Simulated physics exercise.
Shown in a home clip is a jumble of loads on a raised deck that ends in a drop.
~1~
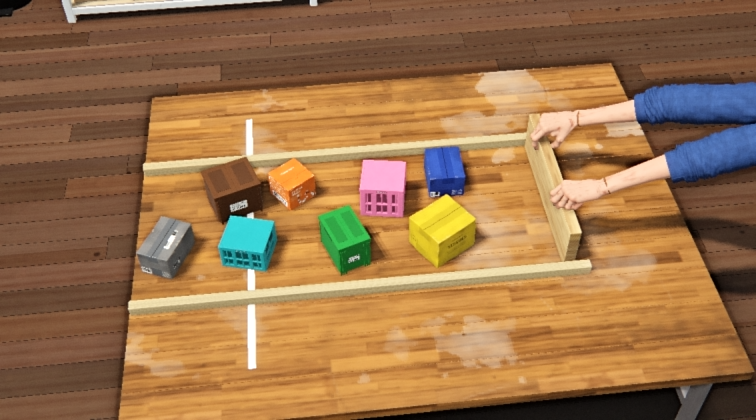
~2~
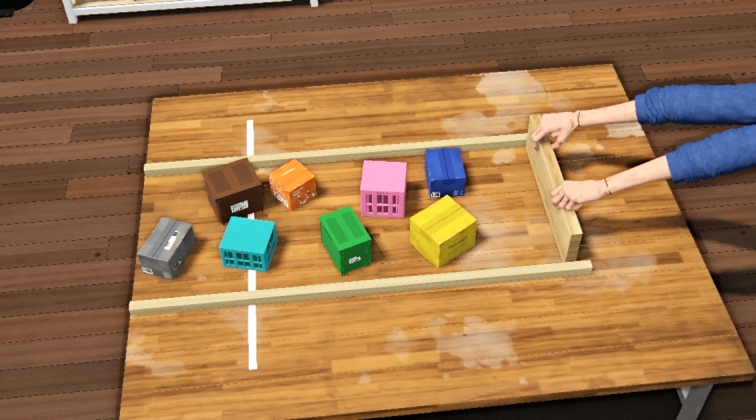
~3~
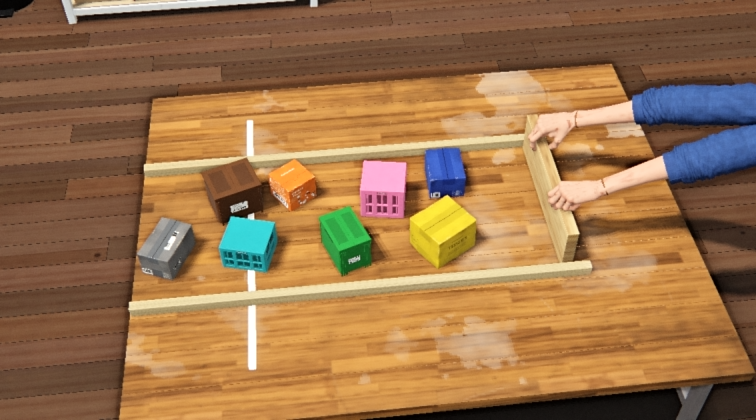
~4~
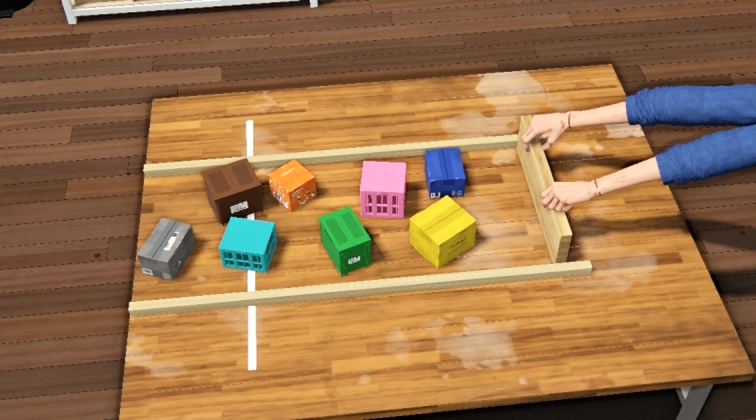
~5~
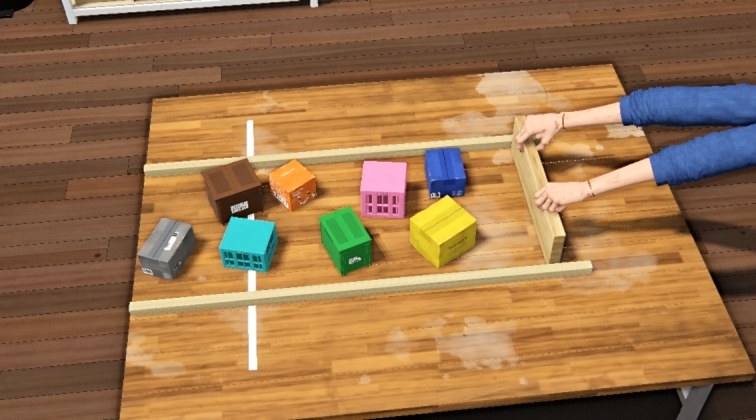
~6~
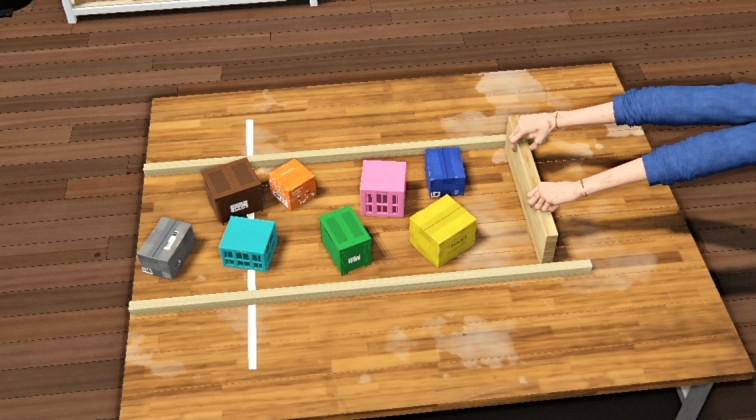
Two hands sliding a wooden plank slightly left between two rails on a table, with eight colourful boxes sitting still.
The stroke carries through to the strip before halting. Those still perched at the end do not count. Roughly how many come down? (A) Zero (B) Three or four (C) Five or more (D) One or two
D, one or two.
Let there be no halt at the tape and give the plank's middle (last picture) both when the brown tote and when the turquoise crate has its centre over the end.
The middle is at (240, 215) when it's the brown tote, and at (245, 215) when it's the turquoise crate.
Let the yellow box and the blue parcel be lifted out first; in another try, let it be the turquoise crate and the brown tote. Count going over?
0 in the first case, 0 in the second.
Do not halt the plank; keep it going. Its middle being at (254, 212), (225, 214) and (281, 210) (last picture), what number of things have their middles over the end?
Per position: 1 / 3 / 1.
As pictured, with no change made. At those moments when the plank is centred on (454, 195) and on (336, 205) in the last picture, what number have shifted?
That gives 2 for the first and 7 for the second.
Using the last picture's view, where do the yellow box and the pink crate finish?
The yellow box finishes at (224, 243); the pink crate finishes at (193, 214).
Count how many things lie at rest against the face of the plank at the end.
The count is 2.
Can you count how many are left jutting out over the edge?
The number is 2.
Soon after, none off yet; grey parcel at rest near (167, 248); brown tote at rest near (234, 191); turquoise crate at rest near (249, 244).
After that, none off yet; grey parcel displaced a little near (155, 248); brown tote displaced about its own width near (197, 192); turquoise crate displaced about its own width near (197, 252).
In the end, the number that fall off is one or two; gone, grey parcel.
